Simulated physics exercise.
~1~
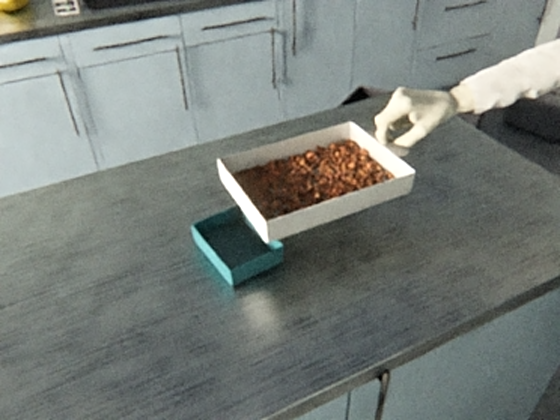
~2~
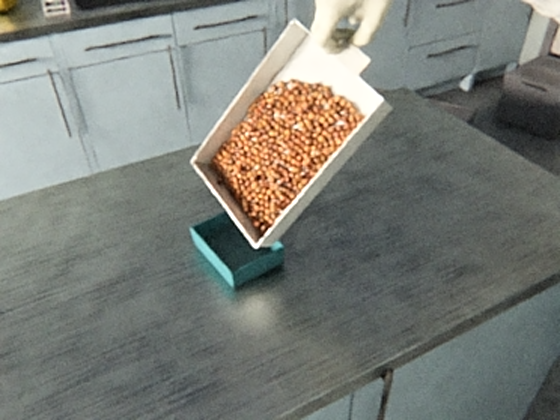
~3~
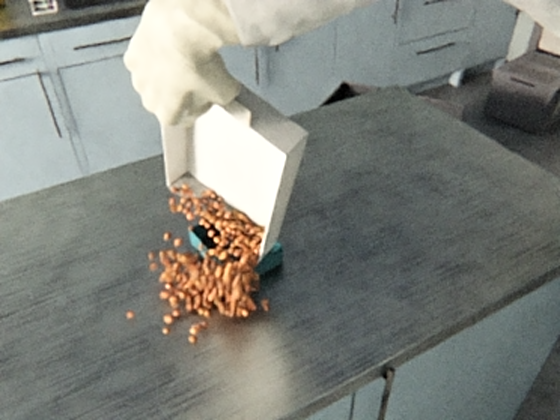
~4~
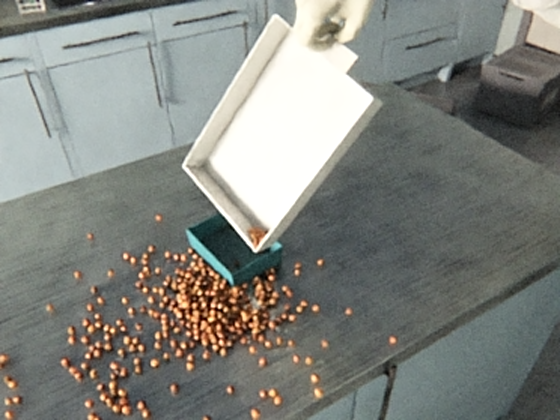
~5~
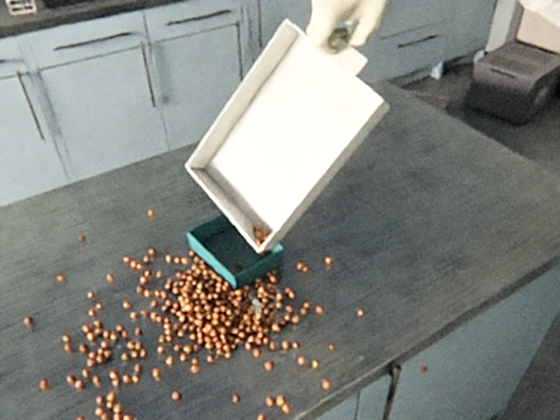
In a kitchen with pale blue-grey cabinets, a dark grey countertop is seen from above at an angle. A white-gloved hand holds a shallow white tray of reddish-brown hazelnuts over a smaller teal tin near the middle of the counter. The hand tips the tray steeply toward the lower left, and the nuts slide to its low corner. As it tilts further, they pour out in a thick rush, landing mostly in front of the tin and scattering. The hand then turns the tray partway back, leaving a few nuts in its corner and most strewn across the counter.
